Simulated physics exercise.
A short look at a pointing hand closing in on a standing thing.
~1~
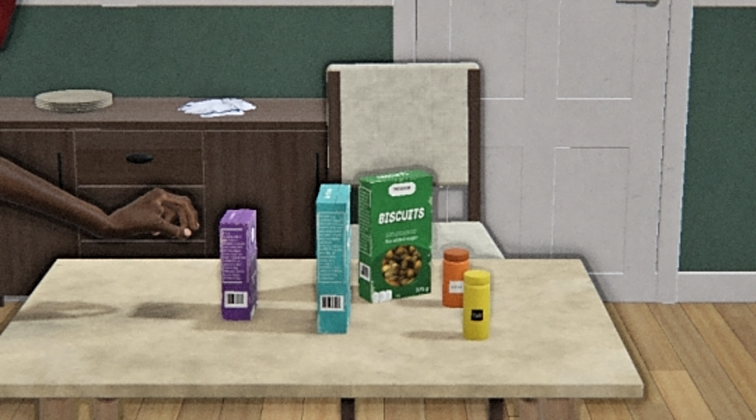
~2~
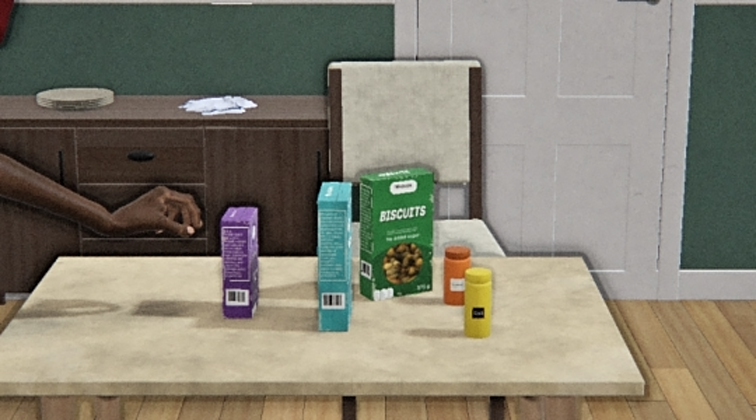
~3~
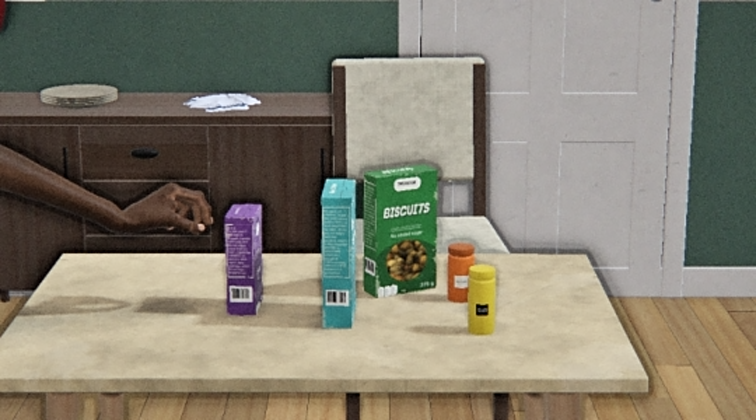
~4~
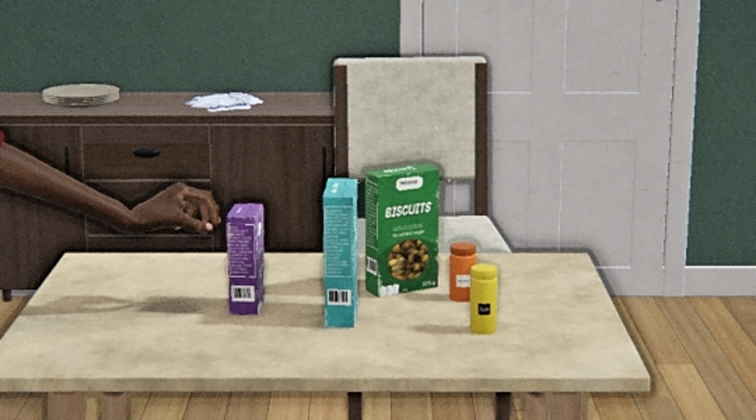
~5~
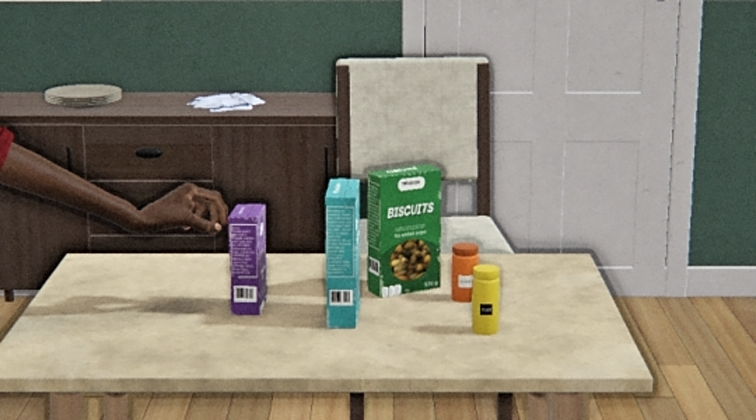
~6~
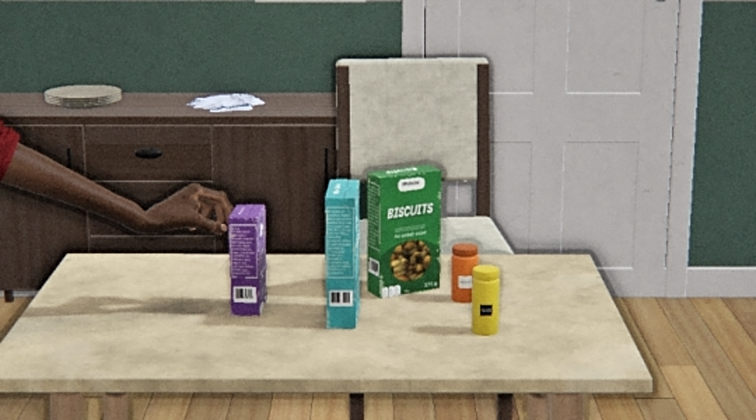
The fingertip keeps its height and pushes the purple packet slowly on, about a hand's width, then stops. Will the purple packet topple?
The purple packet falls over.
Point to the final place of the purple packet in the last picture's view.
Near (305, 281).
Then, 0.90 s past the last view, purple packet rocked 37° from its first pose near (282, 262).
Then, 1.60 s past the last view, purple packet rocked 57° from its first pose near (297, 271).
Then, 1.80 s past the last view, purple packet rocked 71° from its first pose near (306, 279).
Finally, down or leaning hard on the table, purple packet. Final places as the last picture's camera would see them, purple packet near (305, 281).
